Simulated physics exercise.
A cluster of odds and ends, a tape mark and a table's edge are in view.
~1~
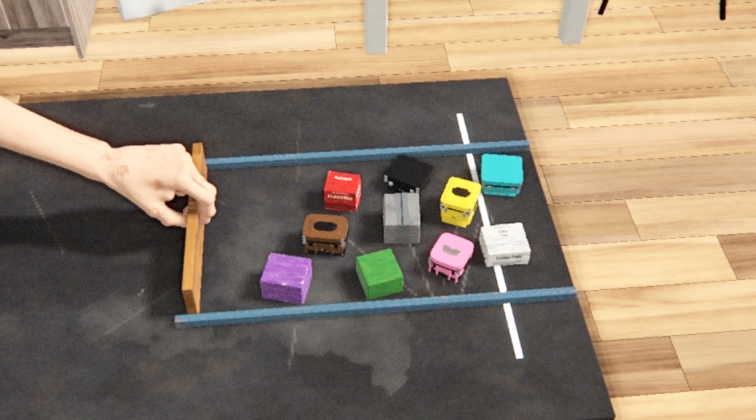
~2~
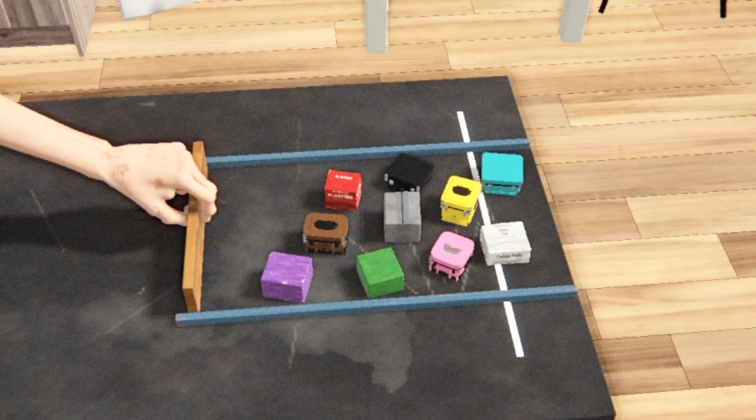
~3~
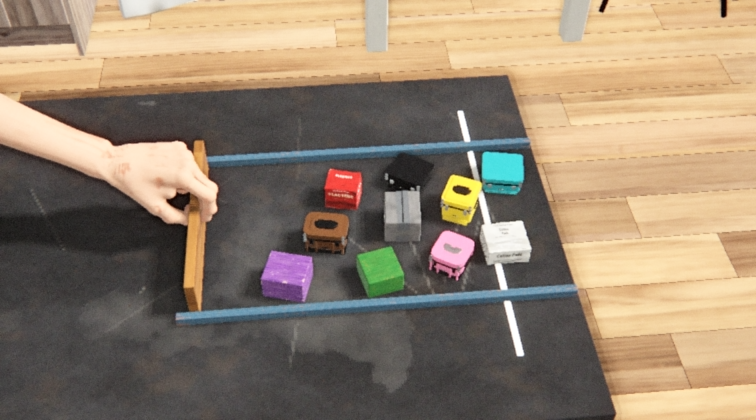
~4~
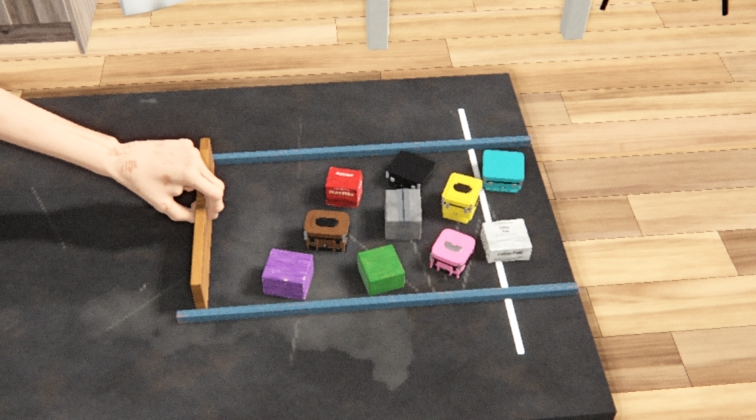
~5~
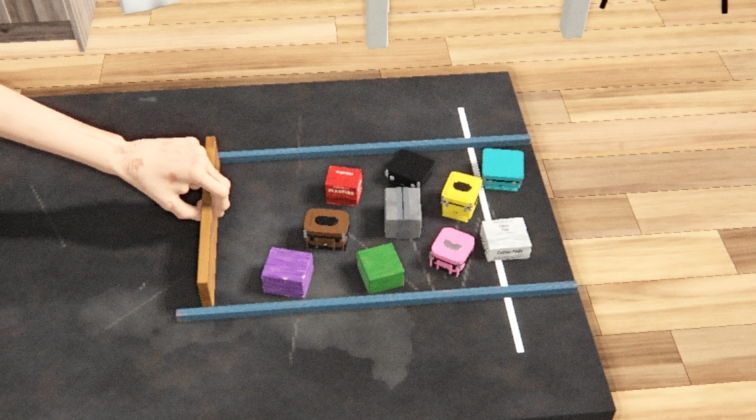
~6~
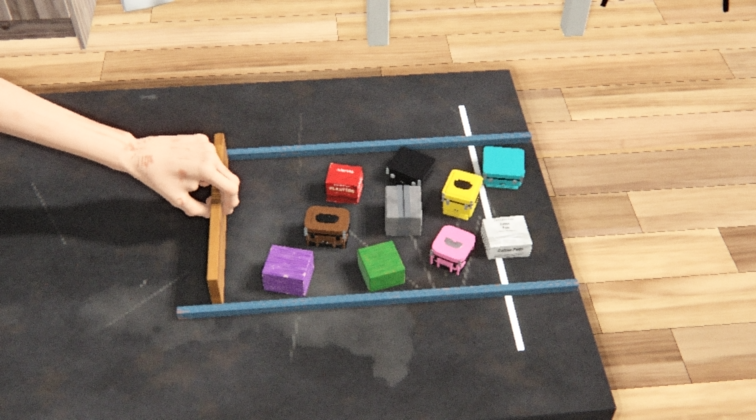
A hand reaches in from the left over a dark tabletop on a pale wooden floor, seen from above at an angle. It grips an upright wooden board beside red, brown, purple, grey, black, green, yellow and pink items, with turquoise and white ones near a white tape line at right, between two blue rails. The hand slides the board slightly rightward, without reaching the items, while the view barely shifts.
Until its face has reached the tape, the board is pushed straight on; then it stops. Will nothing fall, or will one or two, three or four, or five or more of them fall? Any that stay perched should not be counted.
Lost three or four.
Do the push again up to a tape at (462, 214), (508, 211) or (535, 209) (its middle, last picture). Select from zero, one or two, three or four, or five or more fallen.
In turn: Either one or two, five or over, five or more.
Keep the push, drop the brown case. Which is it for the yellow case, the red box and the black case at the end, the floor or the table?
Yellow case: Still there. Red box: Still there. Black case: Still there.
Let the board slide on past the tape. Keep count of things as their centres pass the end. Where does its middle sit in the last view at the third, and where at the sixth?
Around (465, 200); afterwards around (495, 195).
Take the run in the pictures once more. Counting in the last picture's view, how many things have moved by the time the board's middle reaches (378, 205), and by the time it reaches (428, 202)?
Tally: First 9; then 10.
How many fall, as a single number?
The total is 4.
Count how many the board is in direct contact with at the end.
That number would be 3.
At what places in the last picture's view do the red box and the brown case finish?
In the last picture they sit at about (497, 172) and about (511, 213).
Soon after, none off yet; turquoise case at rest near (503, 168); white box at rest near (506, 238); yellow case at rest near (462, 194).
After that, none off yet; turquoise case at rest near (503, 168); white box displaced about its own width near (538, 230); yellow case displaced about its own width near (495, 192).
In the end, the number that fall off is three or four; gone, pink case, yellow case, white box and turquoise case.
